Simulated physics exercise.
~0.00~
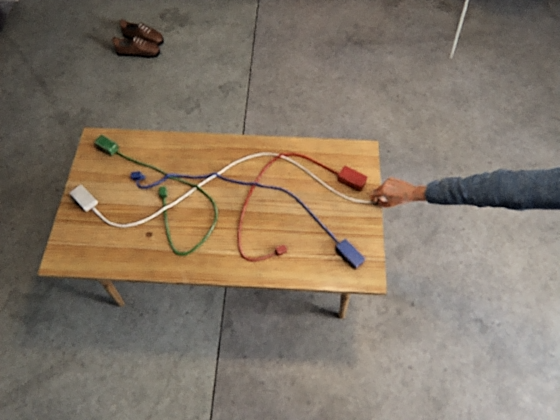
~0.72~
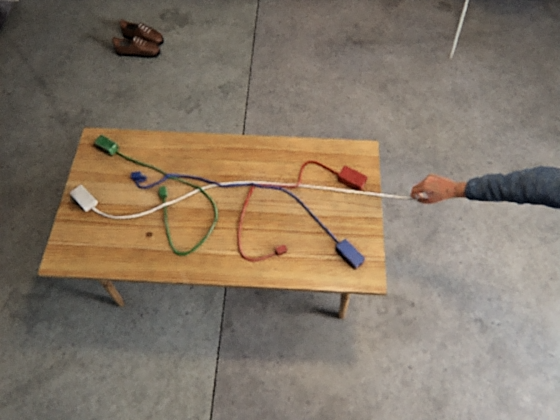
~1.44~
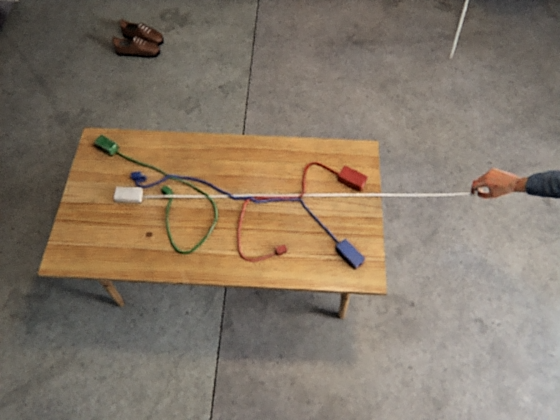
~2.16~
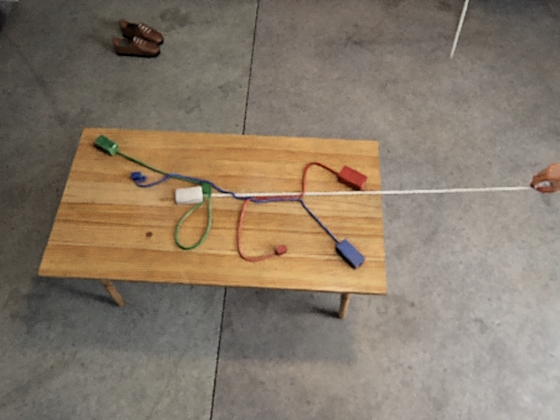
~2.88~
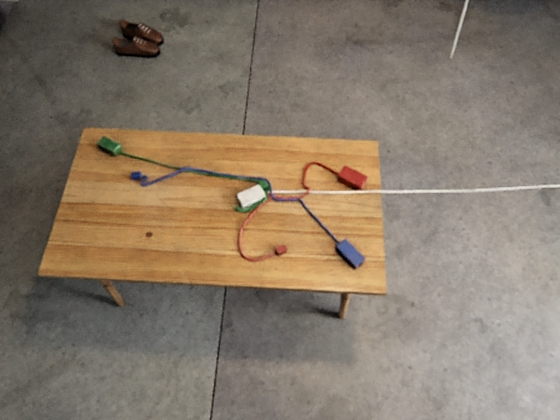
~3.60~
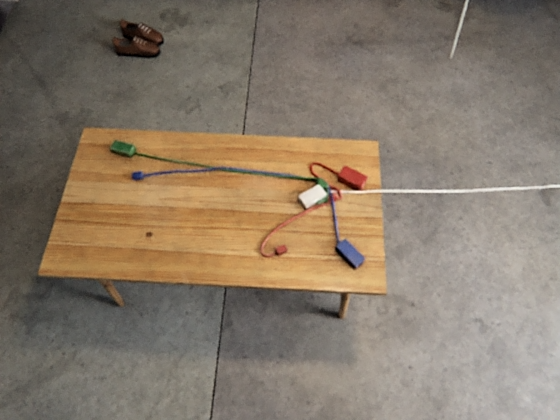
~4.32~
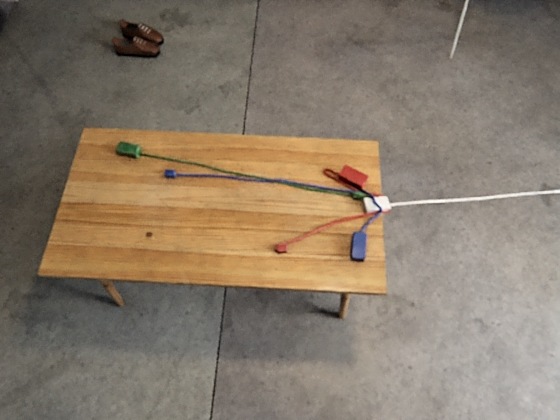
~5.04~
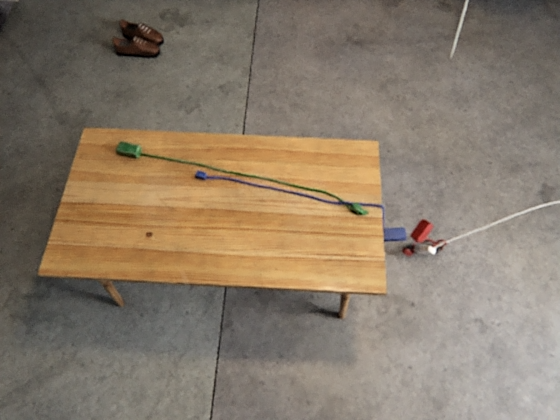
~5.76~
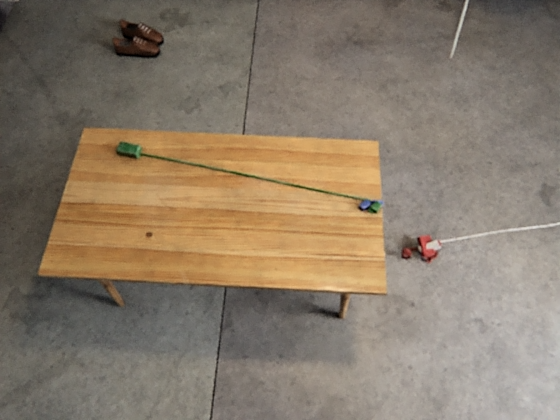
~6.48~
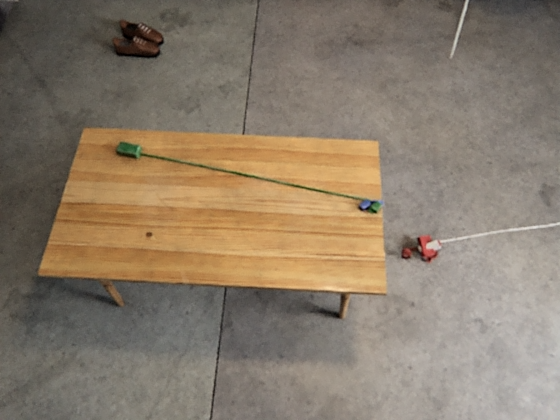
A white lead is drawn by a hand at the right of a wooden table, seen from above on a concrete floor with brown shoes at the upper left. Green, blue and red leads with matching blocks lie tangled across it. The hand pulls the white lead taut and leaves view, while its white block slides rightward, gathering the green lead's loop and then the others. The white and red blocks drop off the right edge, and the blue one follows. Finally the green lead stretches across the tabletop, blue and green ends rest at the right edge, and the red and white pieces hang beyond it.
